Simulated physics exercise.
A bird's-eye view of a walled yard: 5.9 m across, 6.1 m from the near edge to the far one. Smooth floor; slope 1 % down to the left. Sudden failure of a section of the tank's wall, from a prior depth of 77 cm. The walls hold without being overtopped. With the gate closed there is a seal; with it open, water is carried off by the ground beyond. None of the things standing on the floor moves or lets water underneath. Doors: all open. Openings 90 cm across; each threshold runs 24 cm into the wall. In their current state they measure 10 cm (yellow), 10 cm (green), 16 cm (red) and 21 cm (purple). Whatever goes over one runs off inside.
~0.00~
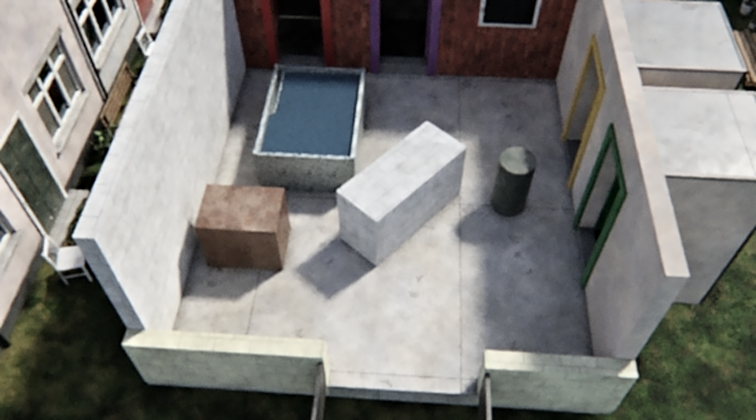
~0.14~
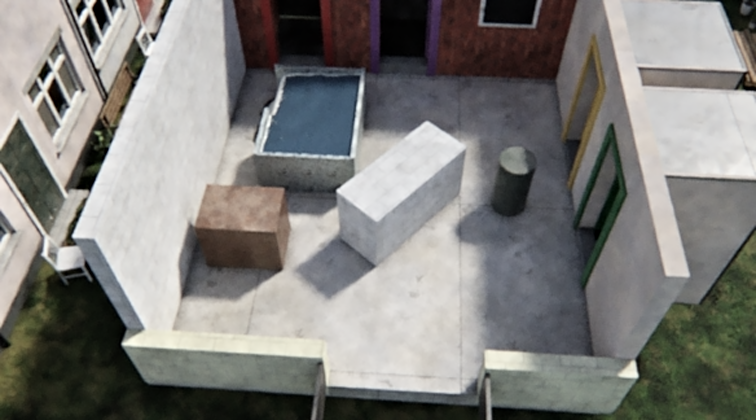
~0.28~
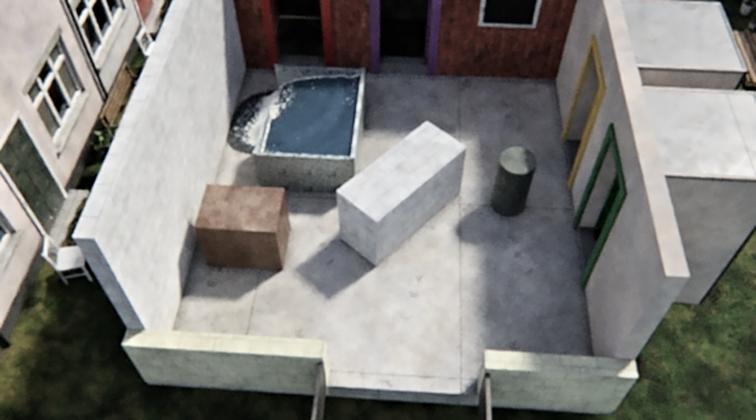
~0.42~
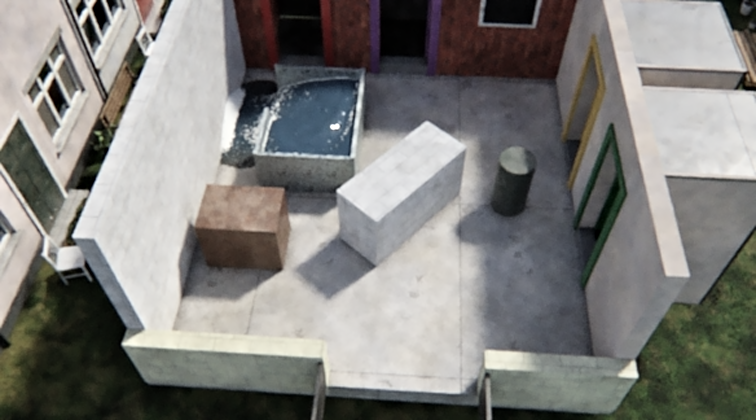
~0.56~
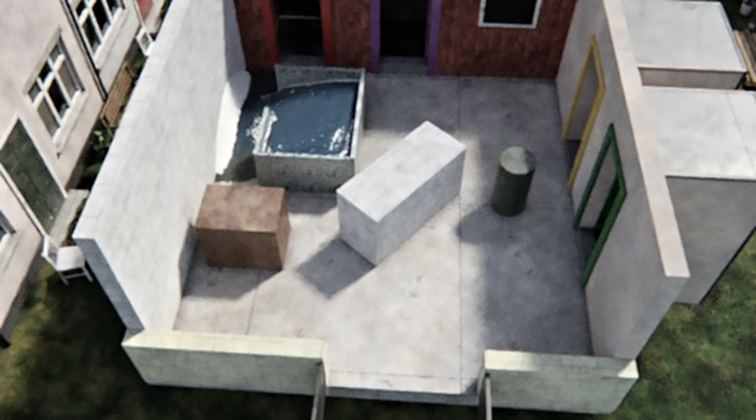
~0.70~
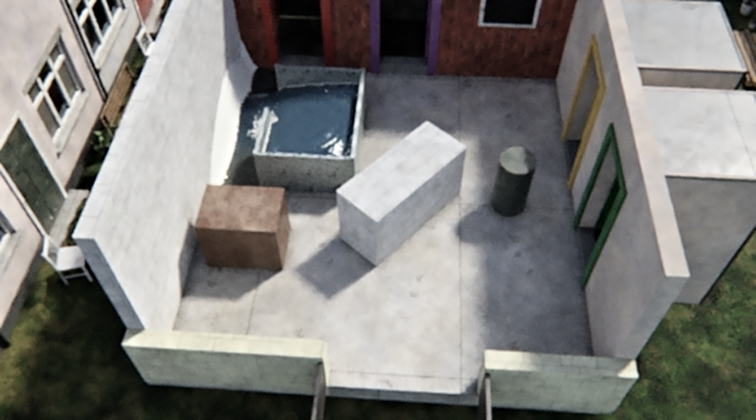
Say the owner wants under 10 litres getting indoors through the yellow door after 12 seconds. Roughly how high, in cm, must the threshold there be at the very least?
At the very least some 8 cm.
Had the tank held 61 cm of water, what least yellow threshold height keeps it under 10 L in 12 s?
About 5.0 cm.
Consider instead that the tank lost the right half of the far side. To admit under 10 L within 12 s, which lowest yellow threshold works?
That way, roughly 9.5 cm.
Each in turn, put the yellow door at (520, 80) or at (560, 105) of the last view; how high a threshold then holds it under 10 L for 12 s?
13.5 and 18 cm.
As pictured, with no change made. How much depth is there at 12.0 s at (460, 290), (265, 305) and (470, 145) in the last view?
Depths of roughly 5 cm, 6 cm and 6 cm, in that order.
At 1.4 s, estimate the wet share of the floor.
Some 20 per cent of it.
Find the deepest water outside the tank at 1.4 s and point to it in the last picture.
At about (246, 73).
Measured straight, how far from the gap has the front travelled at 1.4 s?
Roughly 3.8 metres.
After 1.4 s water covers 20 % of the floor, deepest (68 cm) near (246, 73); it has not reached the yellow door.
After 3.0 s water covers 50 % of the floor, deepest (31 cm) near (244, 79); it has not reached the yellow door.
After 12.0 s water covers 95 % of the floor, deepest (10 cm) near (286, 266); 6 cm at the yellow door, 3 litres in over its 10 cm threshold.
At the yellow door as built, the water arrived by 3.1 s and peaked near 12 cm at 4.8 s.
With a threshold of 7 cm, 15 litres would have come in within the 12 s; with 9.5 cm, 4 litres. So under 10 litres takes about 8 cm.
